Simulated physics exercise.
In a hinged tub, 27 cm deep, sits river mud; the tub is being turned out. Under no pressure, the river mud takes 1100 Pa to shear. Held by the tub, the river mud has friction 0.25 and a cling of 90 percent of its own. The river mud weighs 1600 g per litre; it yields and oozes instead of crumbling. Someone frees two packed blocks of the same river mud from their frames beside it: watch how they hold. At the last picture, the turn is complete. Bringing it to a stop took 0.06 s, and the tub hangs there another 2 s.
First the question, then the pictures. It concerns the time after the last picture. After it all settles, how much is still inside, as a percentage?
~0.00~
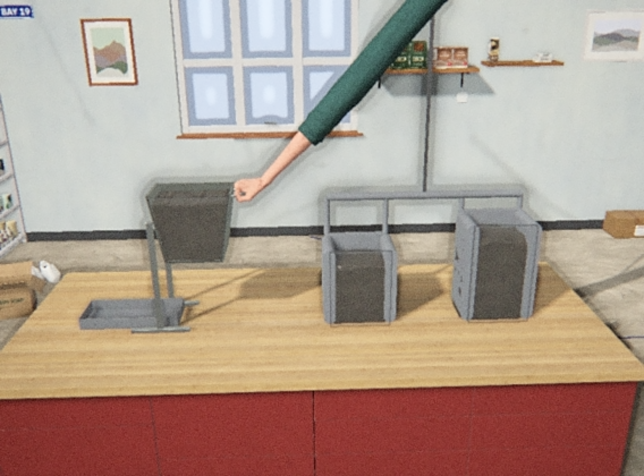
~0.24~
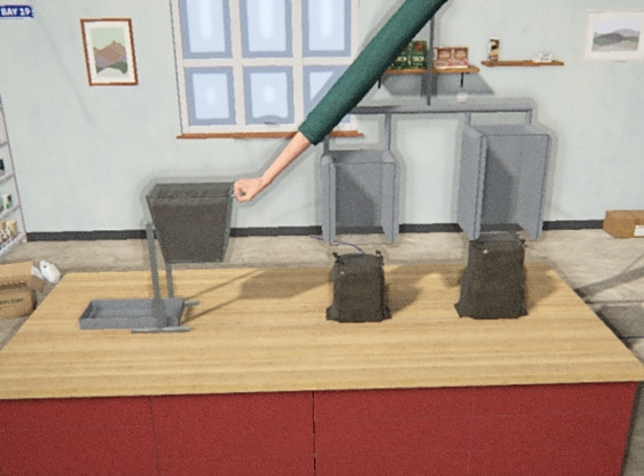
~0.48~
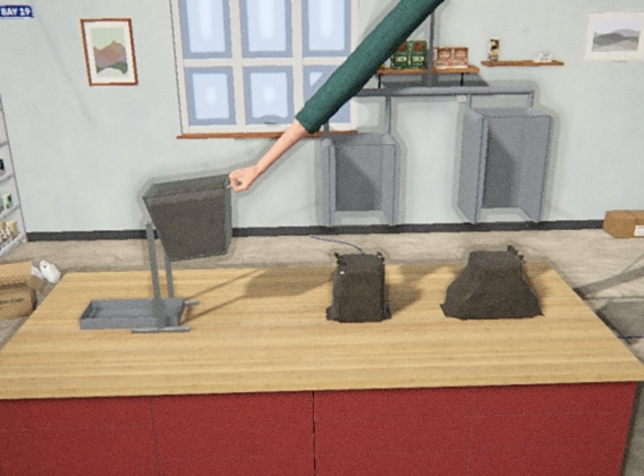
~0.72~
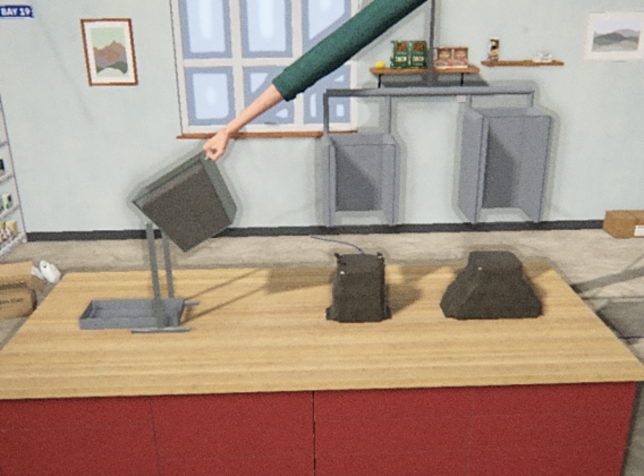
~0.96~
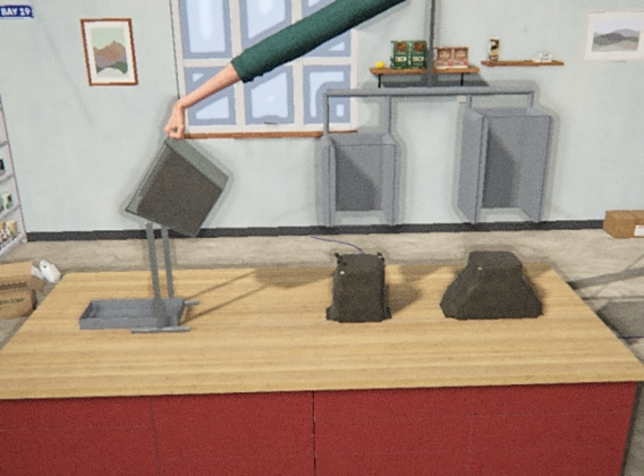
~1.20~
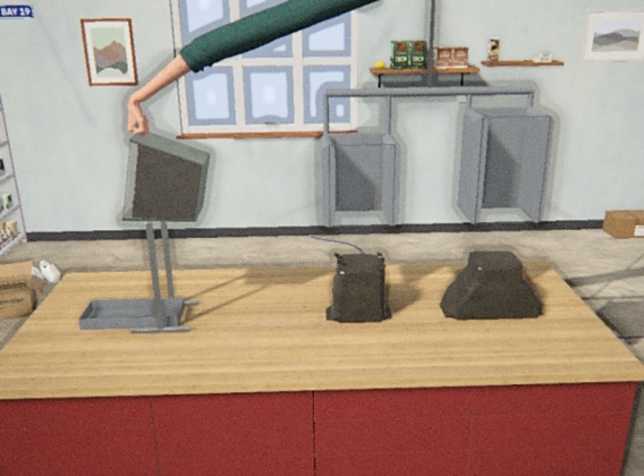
Roughly 100 % is still inside.
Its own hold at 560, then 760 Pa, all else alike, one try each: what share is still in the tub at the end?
55 in a hundred, followed by 70 in a hundred.
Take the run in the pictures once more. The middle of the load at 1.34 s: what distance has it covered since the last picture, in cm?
Something like 0 cm, give or take.
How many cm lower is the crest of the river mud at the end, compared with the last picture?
0 cm.
After 1.34 s, the tub is at 78 degrees and holds 100 %.
After 1.51 s, the tub is at 78 degrees and holds 100 %.
After 1.68 s, the tub is at 78 degrees and holds 100 %.
After 1.85 s, the tub is at 78 degrees and holds 100 %.
After 3.20 s, the tub is at 78 degrees and holds 100 %.
